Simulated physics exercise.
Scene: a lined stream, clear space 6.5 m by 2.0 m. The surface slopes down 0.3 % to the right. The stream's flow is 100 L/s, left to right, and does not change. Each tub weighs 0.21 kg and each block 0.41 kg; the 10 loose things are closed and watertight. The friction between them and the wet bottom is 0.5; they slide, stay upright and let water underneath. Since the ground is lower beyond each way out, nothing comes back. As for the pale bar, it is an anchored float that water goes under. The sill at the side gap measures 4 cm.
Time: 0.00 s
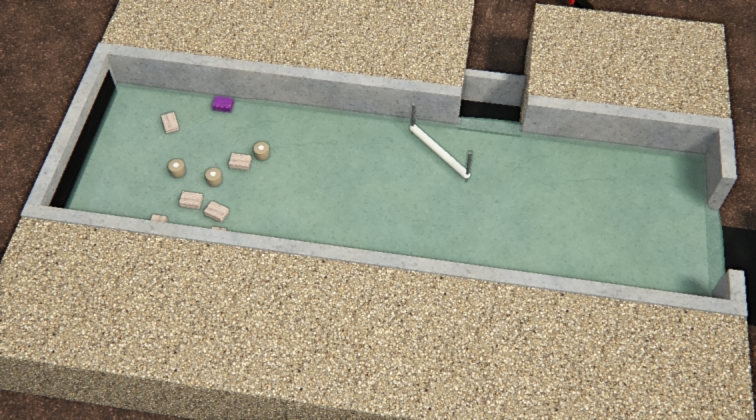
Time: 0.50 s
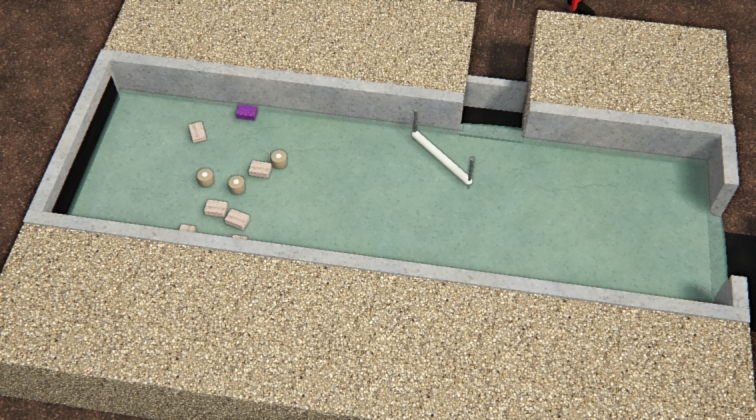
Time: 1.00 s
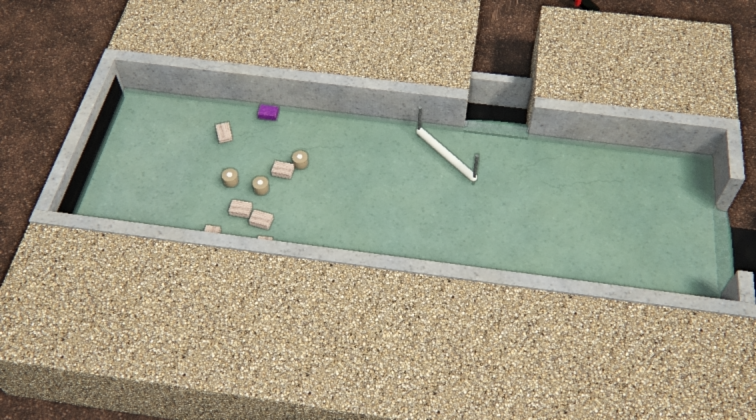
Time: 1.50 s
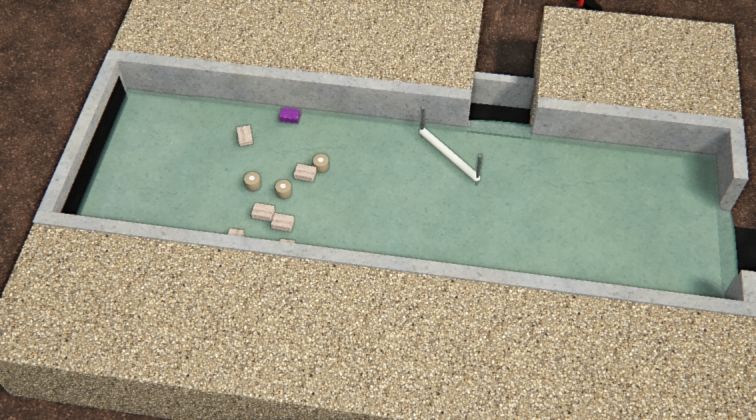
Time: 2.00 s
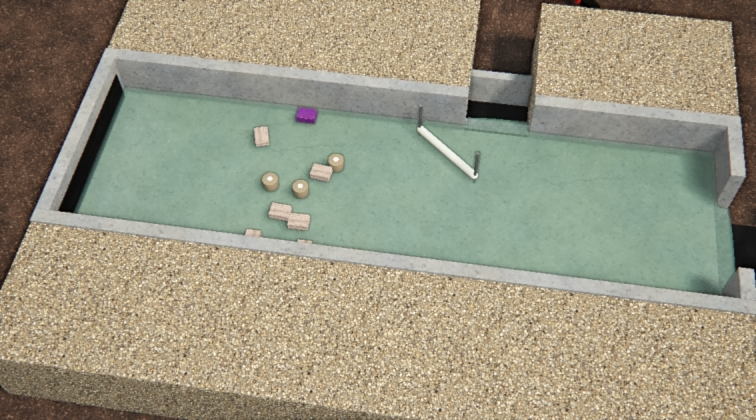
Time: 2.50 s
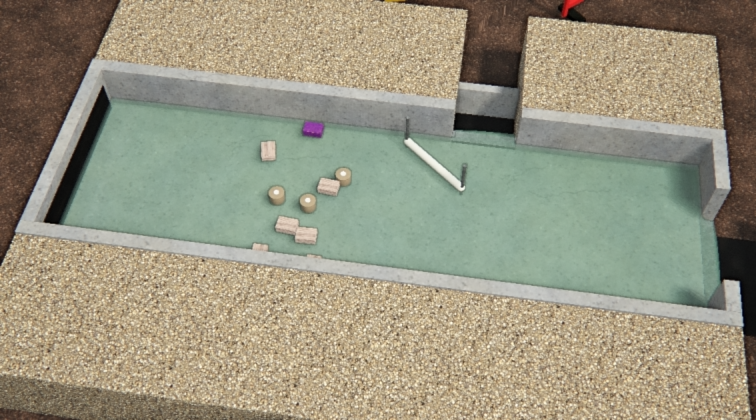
In a concrete-walled water channel, a purple block and a loose cluster of pale blocks and round pieces drifting steadily right.
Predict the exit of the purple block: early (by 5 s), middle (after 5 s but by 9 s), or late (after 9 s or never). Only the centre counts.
It is still there at the later limit.
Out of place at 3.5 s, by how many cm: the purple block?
About 150 cm.
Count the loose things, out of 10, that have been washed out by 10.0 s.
0 in total.
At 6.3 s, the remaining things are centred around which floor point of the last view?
They average out to somewhere around (448, 226).
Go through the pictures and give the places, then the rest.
In the first picture, the purple block at (223, 102) floats; 9 cm deep round most things; 0 of 10 have shifted.
In the second picture, the purple block at (247, 110) floats, 25 cm from its start; 10 cm deep round most things; 10 of 10 have shifted.
In the third picture, the purple block at (268, 111) floats, 44 cm from its start; 11 cm deep round most things; 10 of 10 have shifted.
In the fourth picture, the purple block at (290, 113), afloat, 65 cm from its start; 11 cm deep round most things; 10 of 10 have shifted.
In the fifth picture, the purple block at (307, 114), afloat, 86 cm from its start; 11 cm deep round most things; 10 of 10 have shifted.
In the sixth picture, the purple block at (313, 128), afloat, 108 cm from its start; about 1460 L in view; 10 of 10 have shifted.
After 3.5 s the purple block is near (354, 132), 1.5 m from its start, afloat; 0 of 10 are out; 10 afloat.
After 6.3 s the purple block is near (394, 136), 2.0 m from its start, afloat; 0 of 10 are out; 10 afloat.
After 10.0 s the purple block is near (395, 133), 2.0 m from its start, afloat; 0 of 10 are out; 10 afloat.
After 14.0 s the purple block is near (395, 133), 2.0 m from its start, afloat; 7 of 10 are out; 3 afloat.
